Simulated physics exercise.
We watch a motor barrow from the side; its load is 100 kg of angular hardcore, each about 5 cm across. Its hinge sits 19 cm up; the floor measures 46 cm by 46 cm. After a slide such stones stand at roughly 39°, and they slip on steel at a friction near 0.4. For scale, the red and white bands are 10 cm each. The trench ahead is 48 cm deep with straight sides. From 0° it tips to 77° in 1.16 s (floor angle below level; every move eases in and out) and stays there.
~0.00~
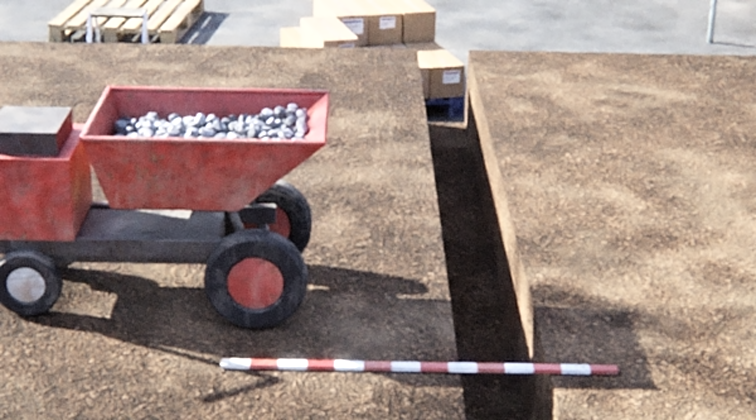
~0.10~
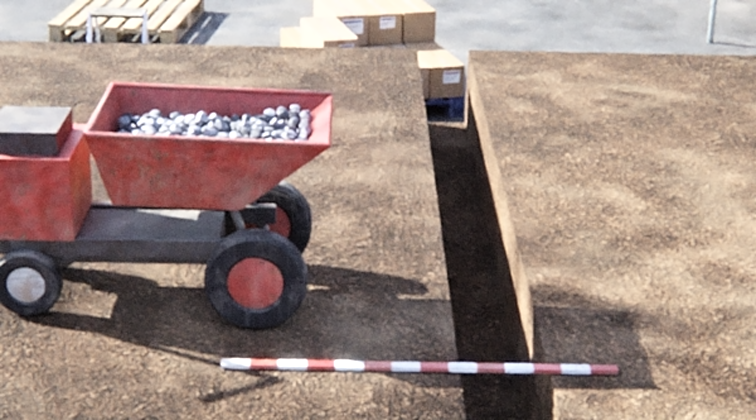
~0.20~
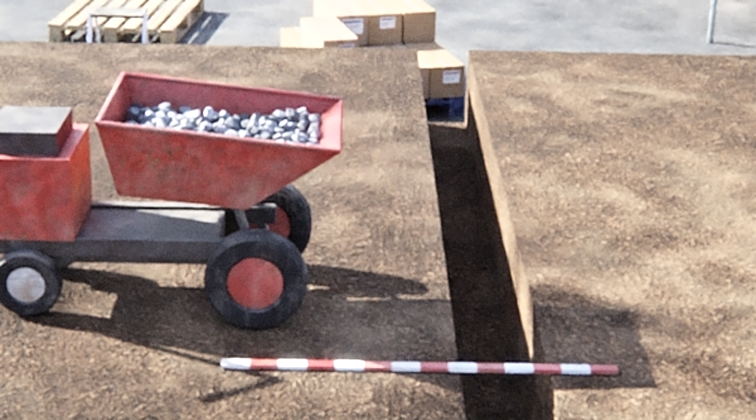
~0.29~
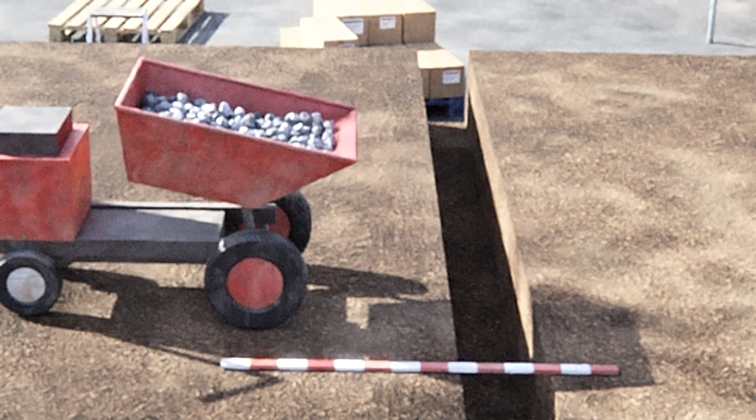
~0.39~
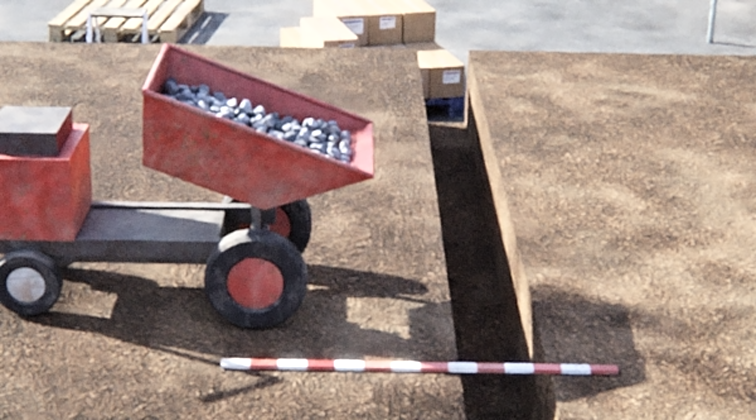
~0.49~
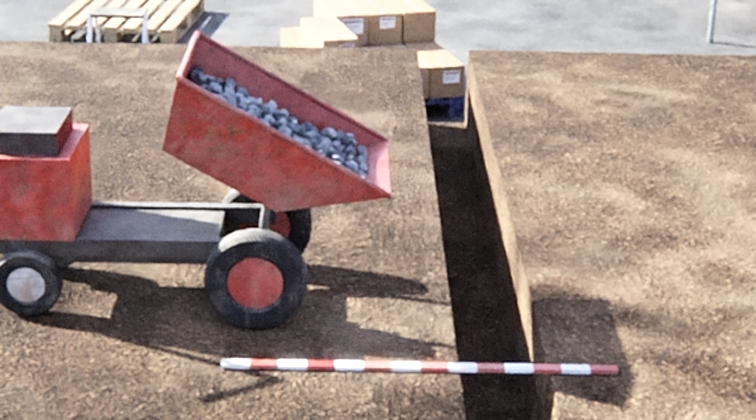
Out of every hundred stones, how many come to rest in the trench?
Close to 59 in a hundred.
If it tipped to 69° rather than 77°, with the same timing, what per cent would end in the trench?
In that case some 85 per cent.
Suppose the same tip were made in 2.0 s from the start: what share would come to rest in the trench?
Then about 60 per cent.
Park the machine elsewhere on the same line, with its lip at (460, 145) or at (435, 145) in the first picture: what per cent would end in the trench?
About 0 and 20 per cent.
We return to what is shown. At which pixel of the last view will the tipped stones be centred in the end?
Near (488, 392).
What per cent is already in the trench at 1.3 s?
About 30 per cent by then.
After 0.9 s the floor is at 65°; 100 % in the skip; the foremost stones are at (419, 260).
After 1.3 s the floor is at 77°; 59 % in the skip, 13 % short of the trench, 28 % in the trench; the foremost stones are at (526, 350).
After 1.6 s the floor is at 77°; 34 % in the skip, 13 % short of the trench, 53 % in the trench; the foremost stones are at (545, 360).
After 3.6 s the floor is at 77°; 27 % in the skip, 13 % short of the trench, 59 % in the trench; the foremost stones are at (550, 355).
